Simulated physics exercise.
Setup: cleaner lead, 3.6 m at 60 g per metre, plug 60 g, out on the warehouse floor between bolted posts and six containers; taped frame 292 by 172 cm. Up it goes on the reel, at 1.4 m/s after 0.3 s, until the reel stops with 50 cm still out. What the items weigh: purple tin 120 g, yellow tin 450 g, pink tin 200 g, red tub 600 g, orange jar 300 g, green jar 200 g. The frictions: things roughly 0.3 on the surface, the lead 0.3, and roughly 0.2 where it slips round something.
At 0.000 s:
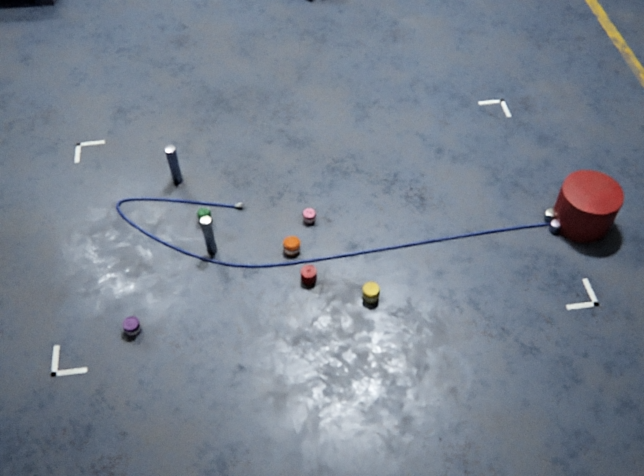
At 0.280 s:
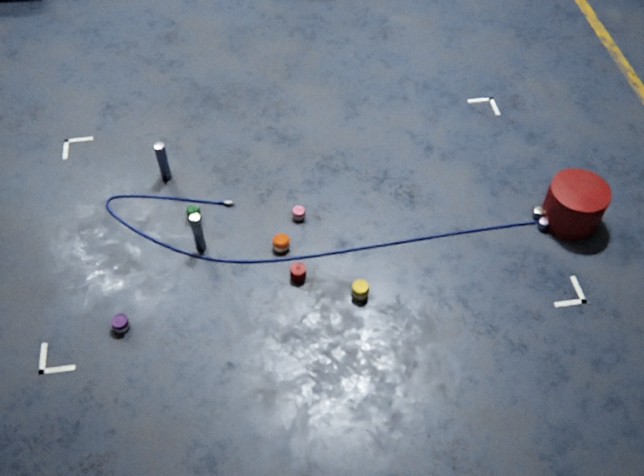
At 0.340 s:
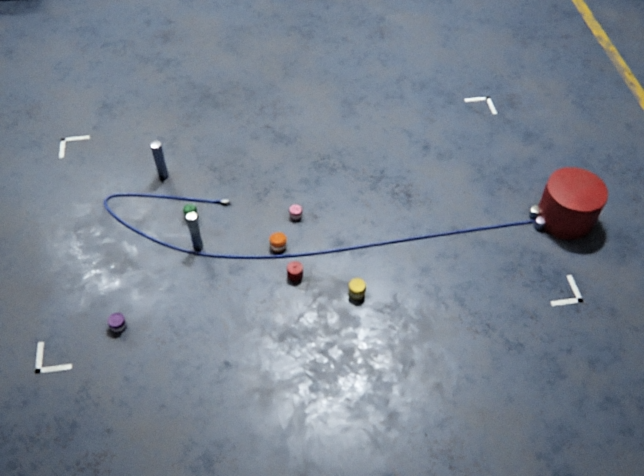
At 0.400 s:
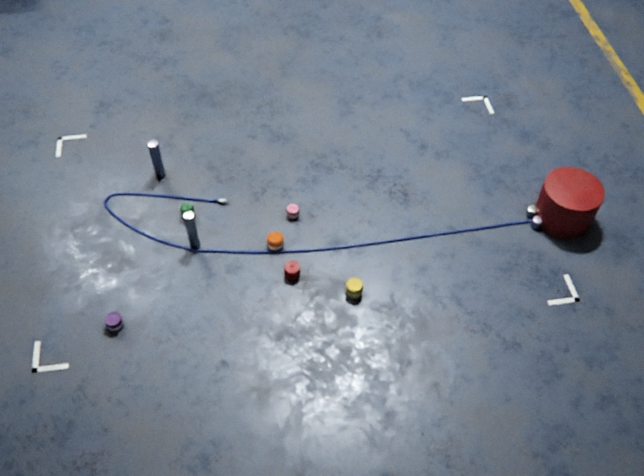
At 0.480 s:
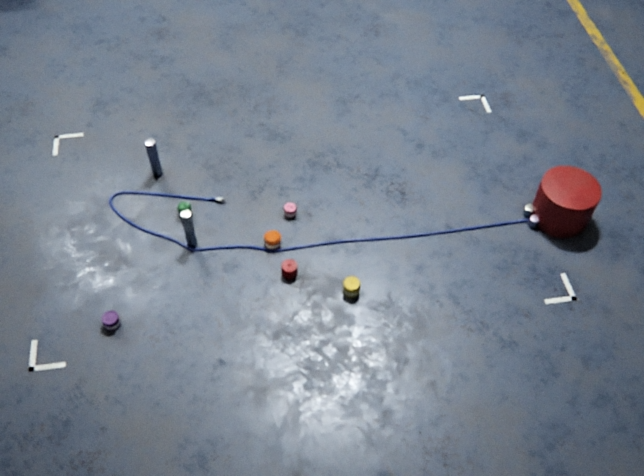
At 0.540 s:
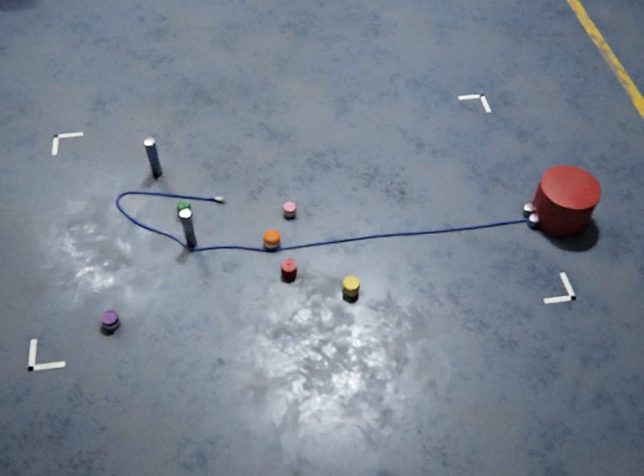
A blue cord looped around two dark posts tightens slightly on the floor among small colored tins.
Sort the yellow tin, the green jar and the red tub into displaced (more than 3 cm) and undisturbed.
Sorted: Yellow tin undisturbed; green jar displaced; red tub displaced.
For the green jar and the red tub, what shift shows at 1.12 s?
Green jar 4 cm, red tub 0 cm.
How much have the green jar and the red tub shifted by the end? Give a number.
Net shift, approx.: Green jar = 10 cm, red tub = 50 cm.
After 1.1 s, plug at (207, 202); green jar 4 cm off its start.
After 1.7 s, plug at (310, 280); green jar 11 cm off its start, red tub 4 cm off its start.
After 2.2 s, plug at (385, 218); red tub 54 cm off its start at (385, 257), green jar 11 cm off its start at (196, 214).
After 2.8 s, plug at (497, 186); red tub 54 cm off its start, green jar 11 cm off its start.
After 3.6 s, plug at (512, 184); red tub 54 cm off its start at (386, 257), green jar 11 cm off its start at (196, 214), yellow tin 0 cm off its start at (352, 282).
